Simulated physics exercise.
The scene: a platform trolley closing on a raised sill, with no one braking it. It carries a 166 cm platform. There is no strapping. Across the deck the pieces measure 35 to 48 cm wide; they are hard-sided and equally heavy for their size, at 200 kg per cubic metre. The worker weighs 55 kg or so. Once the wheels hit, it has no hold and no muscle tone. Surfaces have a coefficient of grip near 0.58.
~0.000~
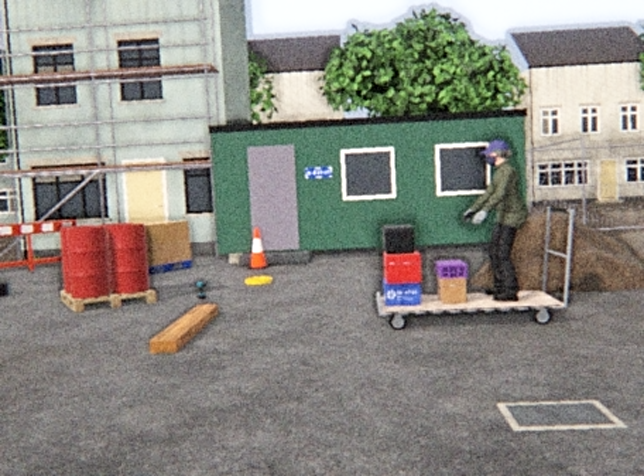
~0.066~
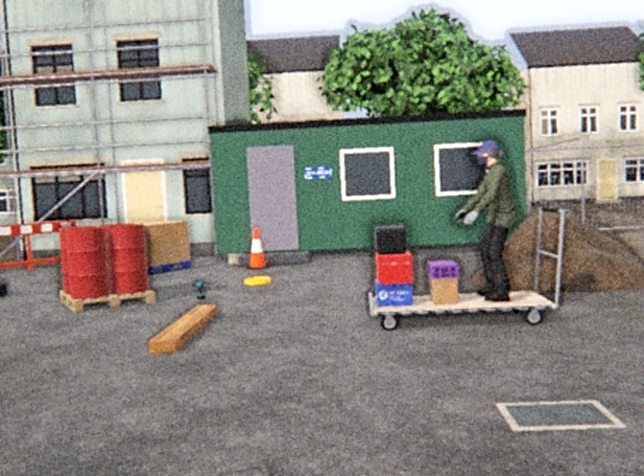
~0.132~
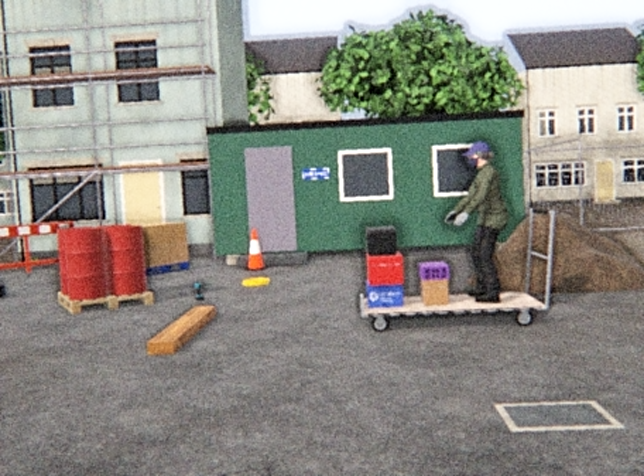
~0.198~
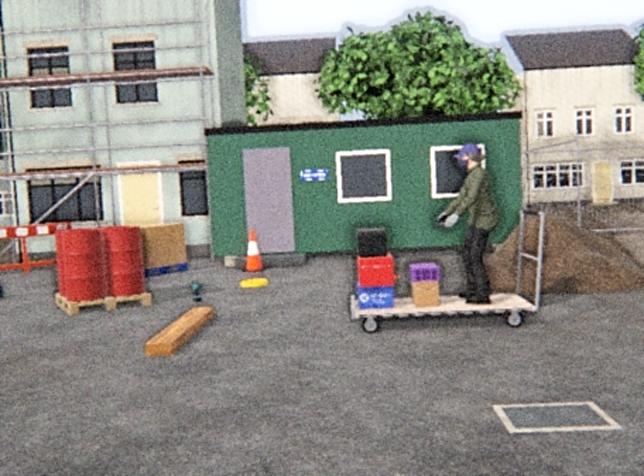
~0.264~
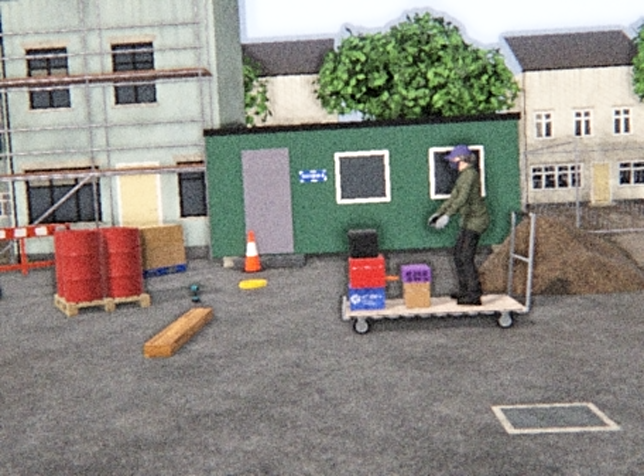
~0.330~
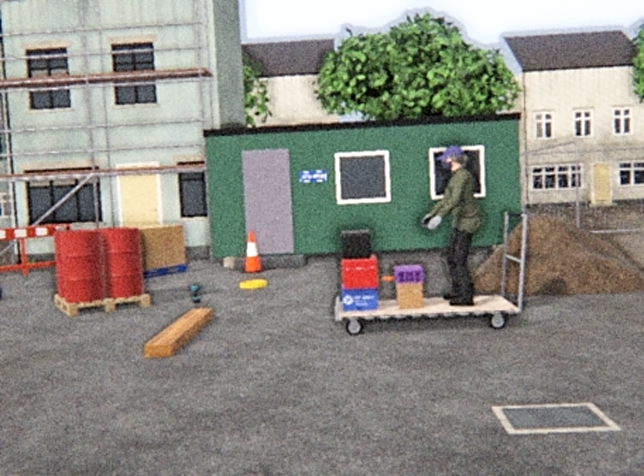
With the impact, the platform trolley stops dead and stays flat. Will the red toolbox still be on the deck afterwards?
I'd expect it to hold within the edge.
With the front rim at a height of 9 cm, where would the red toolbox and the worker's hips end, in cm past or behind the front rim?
With that rim, red stays 20 cm behind and the hips stay 110 cm behind.
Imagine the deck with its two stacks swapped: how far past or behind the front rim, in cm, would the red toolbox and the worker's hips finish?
In that case the red one ends 40 cm behind the front rim and the hips 100 cm behind it.
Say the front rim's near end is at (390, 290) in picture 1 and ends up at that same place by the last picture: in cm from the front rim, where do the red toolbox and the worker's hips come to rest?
The red one would stop 30 cm past the front rim, and the hips 100 cm behind it.
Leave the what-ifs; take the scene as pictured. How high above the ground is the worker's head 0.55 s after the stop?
The head is roughly 60 cm up.
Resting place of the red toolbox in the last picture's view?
Roughly at (200, 279).
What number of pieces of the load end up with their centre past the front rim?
The overall count comes to 0.
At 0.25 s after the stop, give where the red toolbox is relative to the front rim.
Behind the rim by about 15 cm.
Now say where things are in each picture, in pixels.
The first picture shows red toolbox (402, 266), brown toolbox (452, 288), rim corner (381, 311); 0 cm covered, 188 to go.
The second picture shows red toolbox (394, 267), brown toolbox (443, 289), rim corner (373, 312); 7 cm covered, 181 to go.
The third picture shows red toolbox (385, 268), brown toolbox (434, 290), rim corner (363, 313); 15 cm covered, 174 to go.
The fourth picture shows red toolbox (375, 269), brown toolbox (425, 291), rim corner (353, 314); 22 cm covered, 167 to go.
The fifth picture shows red toolbox (367, 271), brown toolbox (416, 293), rim corner (344, 316); 29 cm covered, 159 to go.
The sixth picture shows red toolbox (360, 271), brown toolbox (409, 293), rim corner (337, 316); 36 cm covered, 152 to go. Speed about 1.1 m/s.
After 1.71 s the deck stops.
After 2.26 s the red toolbox is 18 cm behind the rim, tilted 0°, near (200, 279) in the last picture's view.
After 2.71 s the red toolbox is 18 cm behind the rim, tilted 0°, near (200, 279) in the last picture's view.
Final state at 4.4 s, nothing is past the rim; behind it, blue parcel, black suitcase, red toolbox, purple crate, brown toolbox and the worker's hips.
